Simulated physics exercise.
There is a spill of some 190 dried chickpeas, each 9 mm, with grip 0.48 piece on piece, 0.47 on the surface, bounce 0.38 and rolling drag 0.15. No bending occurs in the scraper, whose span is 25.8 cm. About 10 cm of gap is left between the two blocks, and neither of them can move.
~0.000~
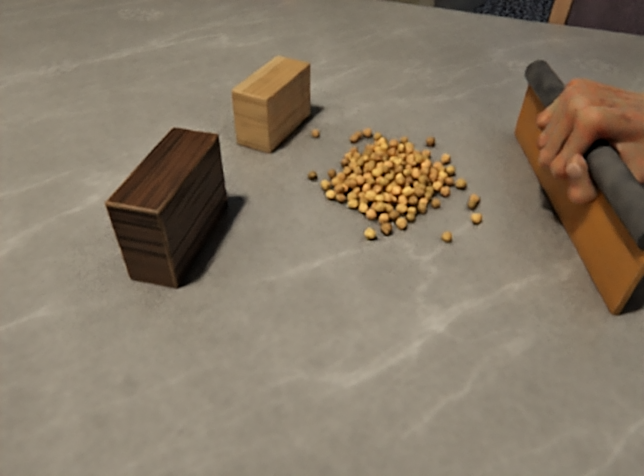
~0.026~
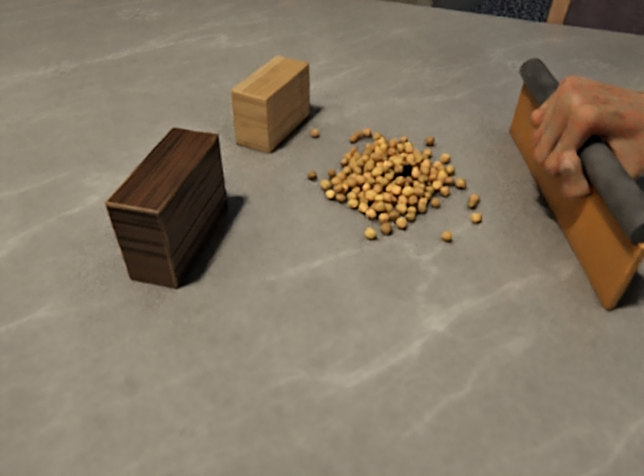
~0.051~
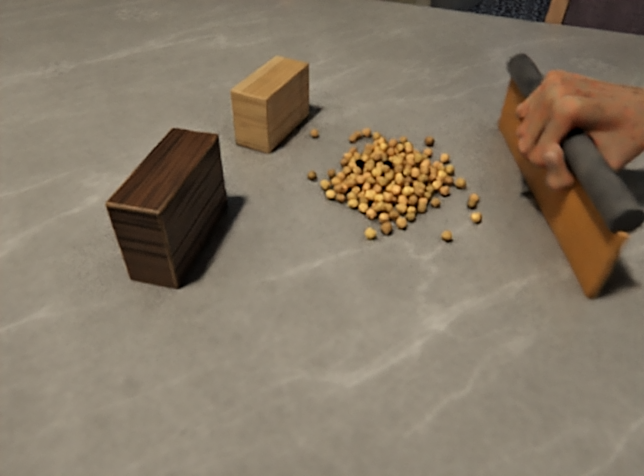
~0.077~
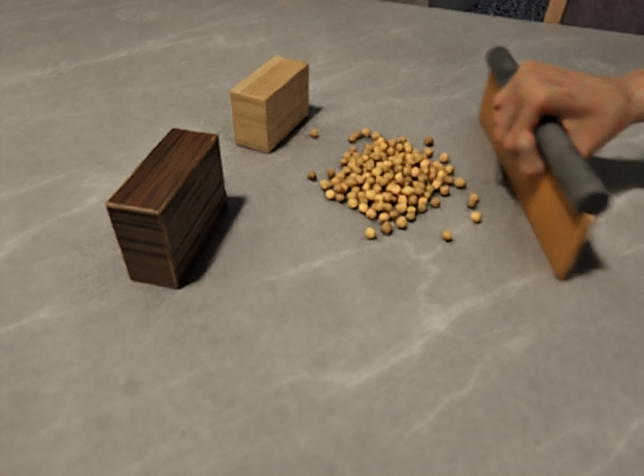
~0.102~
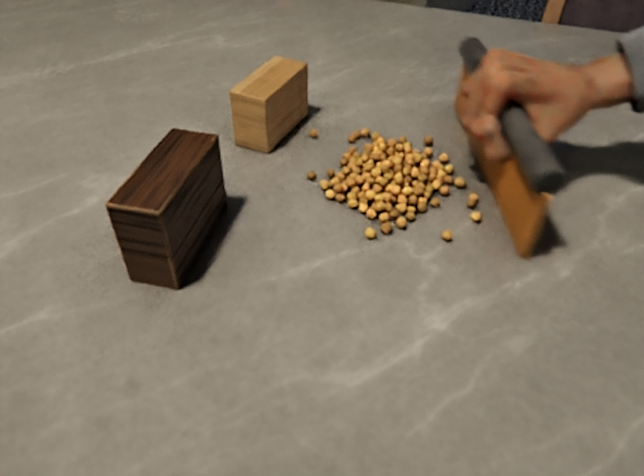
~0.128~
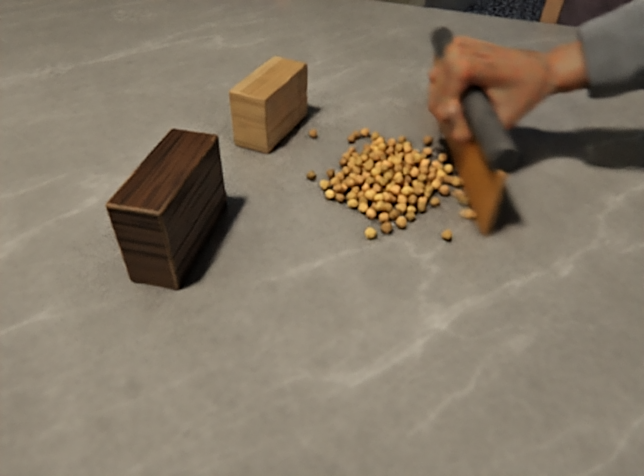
On a grey tabletop, a hand slides a scraper left to the chickpeas' right edge.
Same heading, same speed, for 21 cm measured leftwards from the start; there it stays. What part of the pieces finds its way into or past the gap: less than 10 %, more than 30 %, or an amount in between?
Less than 10 %.
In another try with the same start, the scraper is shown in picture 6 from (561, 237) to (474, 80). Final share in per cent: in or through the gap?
In or through the gap: 5%.
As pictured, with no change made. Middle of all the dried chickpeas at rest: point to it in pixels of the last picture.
About (313, 168).
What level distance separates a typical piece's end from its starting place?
I'd put it at close to 6 cm.
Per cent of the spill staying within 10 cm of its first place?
Roughly 75 per cent.
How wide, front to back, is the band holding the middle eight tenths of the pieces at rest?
About 16 cm.
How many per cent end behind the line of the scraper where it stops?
Estimate: Close to 5 %.
After 0.24 s, scraper 23 cm from its start, spill 15 cm wide; round the far block 5 %, held up before the blocks 95 %.
Then, at 0.36 s, scraper 23 cm from its start, spill 19 cm wide; round the far block 10 %, held up before the blocks 90 %.
Then, at 0.46 s, scraper 23 cm from its start, spill 20 cm wide; round the far block 10 %, held up before the blocks 90 %.
In the end, at 1.1 s, in or through the gap 0 %, round the near block 0 %, round the far block 10 %, held up before the blocks 90 %.
